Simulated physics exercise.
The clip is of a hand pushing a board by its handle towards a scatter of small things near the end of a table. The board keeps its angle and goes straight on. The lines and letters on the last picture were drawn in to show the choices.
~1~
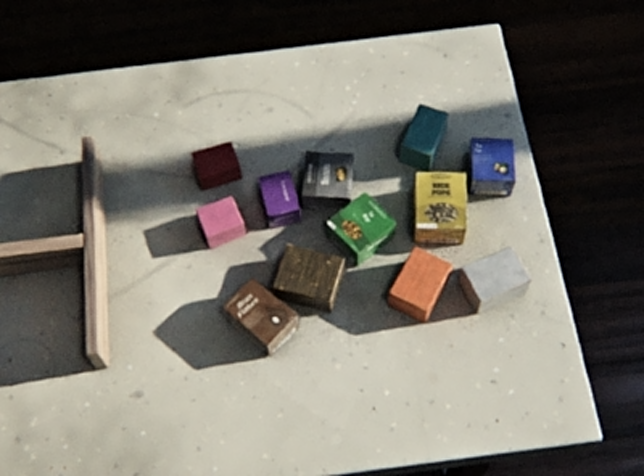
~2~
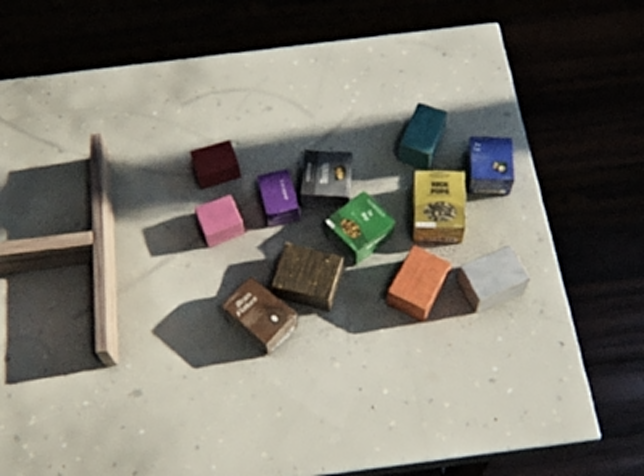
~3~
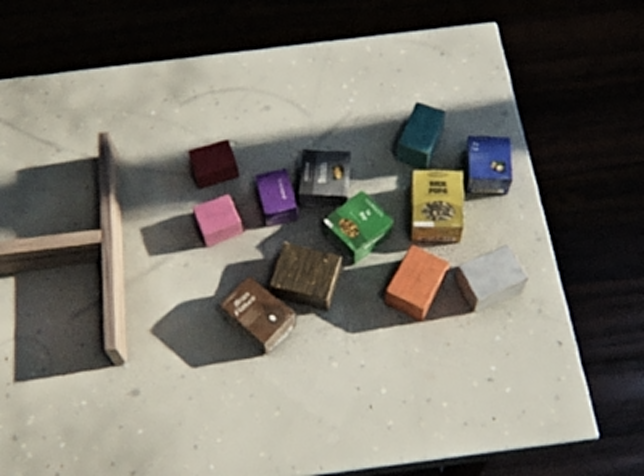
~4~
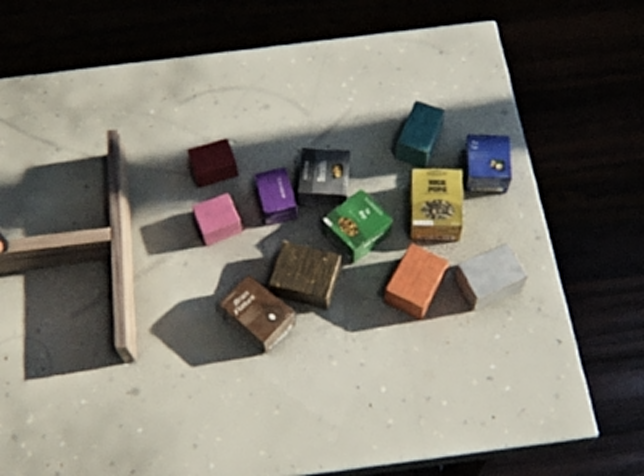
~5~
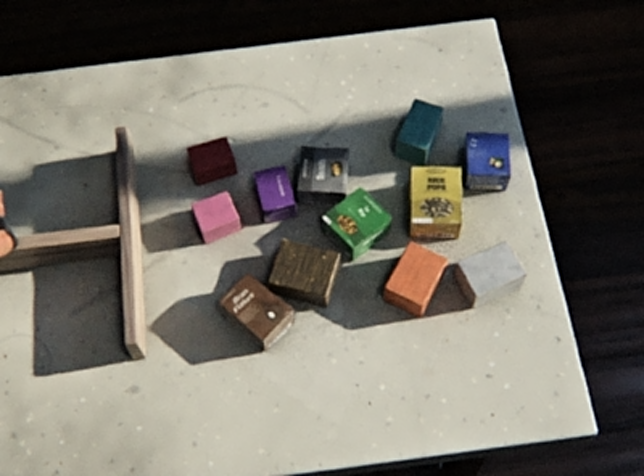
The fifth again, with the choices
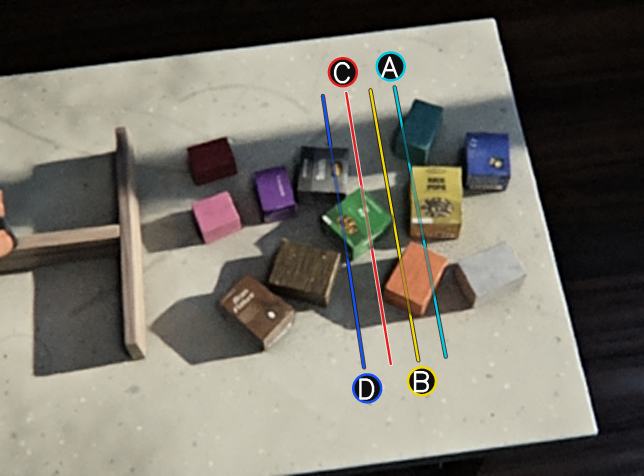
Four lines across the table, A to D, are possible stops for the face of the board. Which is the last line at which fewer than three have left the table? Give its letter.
A.
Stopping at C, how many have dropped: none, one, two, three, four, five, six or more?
The count is none.
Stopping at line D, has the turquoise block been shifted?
Yes.
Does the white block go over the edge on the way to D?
No.
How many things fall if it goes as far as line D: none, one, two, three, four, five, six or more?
By then, none.
On the marked copy, A at (419, 213); B at (393, 216); C at (367, 220); D at (342, 223).
Taking A. A third of the way, board (231, 216); brown packet (287, 310); red block (255, 160).
Two thirds of the way, board (336, 203); blue packet (510, 151); white block (502, 277).
When it is over, board (415, 193); blue packet over the edge; yellow packet (536, 168); one fallen.
As for the rest, B is within the limit but short; C is within the limit but short; D is within the limit but short.
